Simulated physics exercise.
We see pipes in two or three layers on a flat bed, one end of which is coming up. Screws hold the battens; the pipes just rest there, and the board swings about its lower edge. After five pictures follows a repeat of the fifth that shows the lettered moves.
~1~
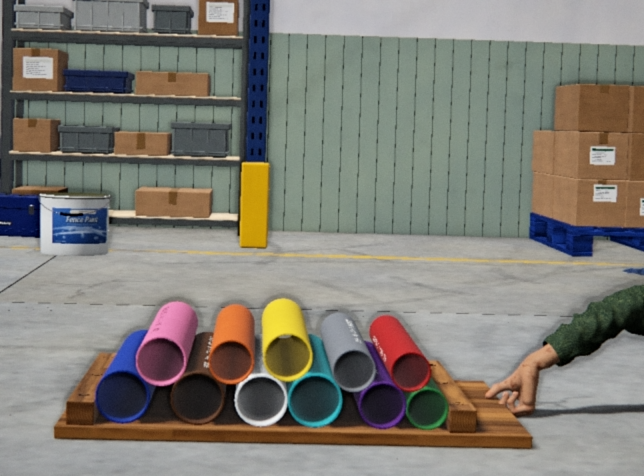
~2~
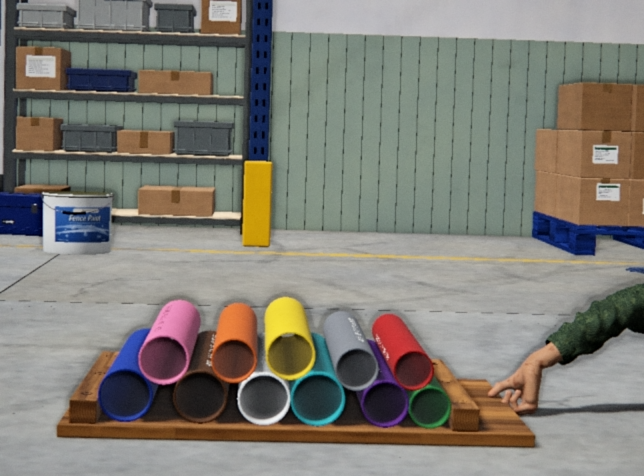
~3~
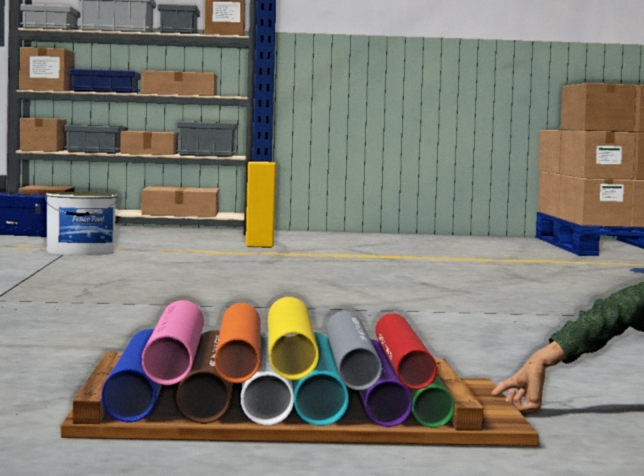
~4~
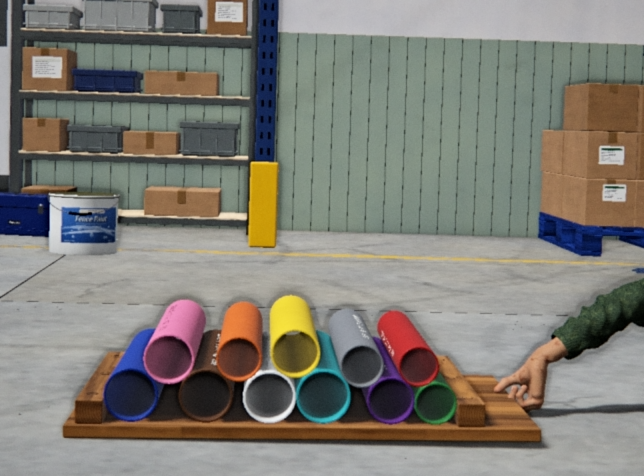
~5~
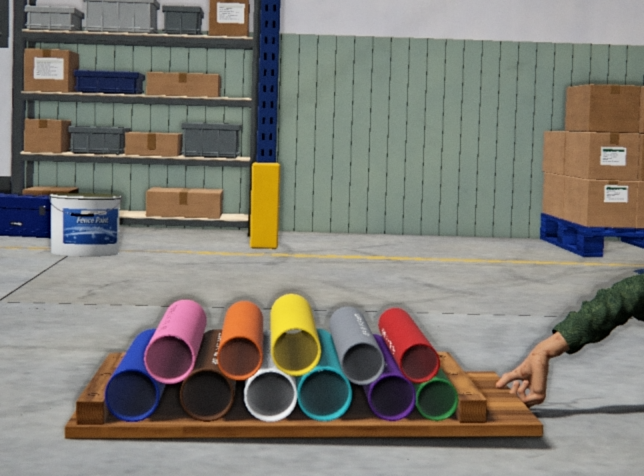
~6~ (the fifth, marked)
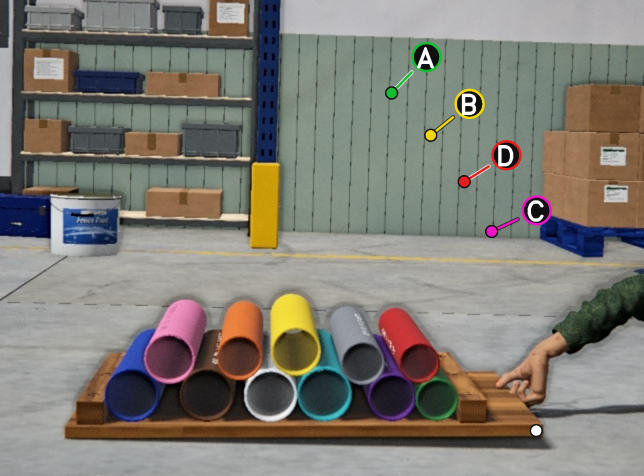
The camera drifts very slightly left in a warehouse, facing the open ends of stacked pipes on a wooden board, with shelves and boxes behind. Blue, brown, white, turquoise, purple and green pipes lie beneath pink, orange, yellow, grey and red ones, while a green-sleeved arm reaches in from the right, its hand at the board's end. Everything slides slightly rightward together in view, with no clear movement of board, pipes or hand.
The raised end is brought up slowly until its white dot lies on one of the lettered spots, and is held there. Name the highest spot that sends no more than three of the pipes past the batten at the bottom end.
Raise it to D.
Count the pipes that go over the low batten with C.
With C, none.
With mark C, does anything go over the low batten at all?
No.
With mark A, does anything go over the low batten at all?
At A: Yes.
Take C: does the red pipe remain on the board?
Yes.
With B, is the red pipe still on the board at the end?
No.
On the marked copy, A at (392, 93); B at (430, 135); C at (492, 231); D at (464, 182); the white dot at (536, 430).
Taking D. A third of the way, board at 19°.
Two thirds of the way, board at 34°.
When it is over, board at 34°, three over the low batten (orange, yellow, pink).
As for the rest, A five over the low batten; B five over the low batten; C none over the low batten.
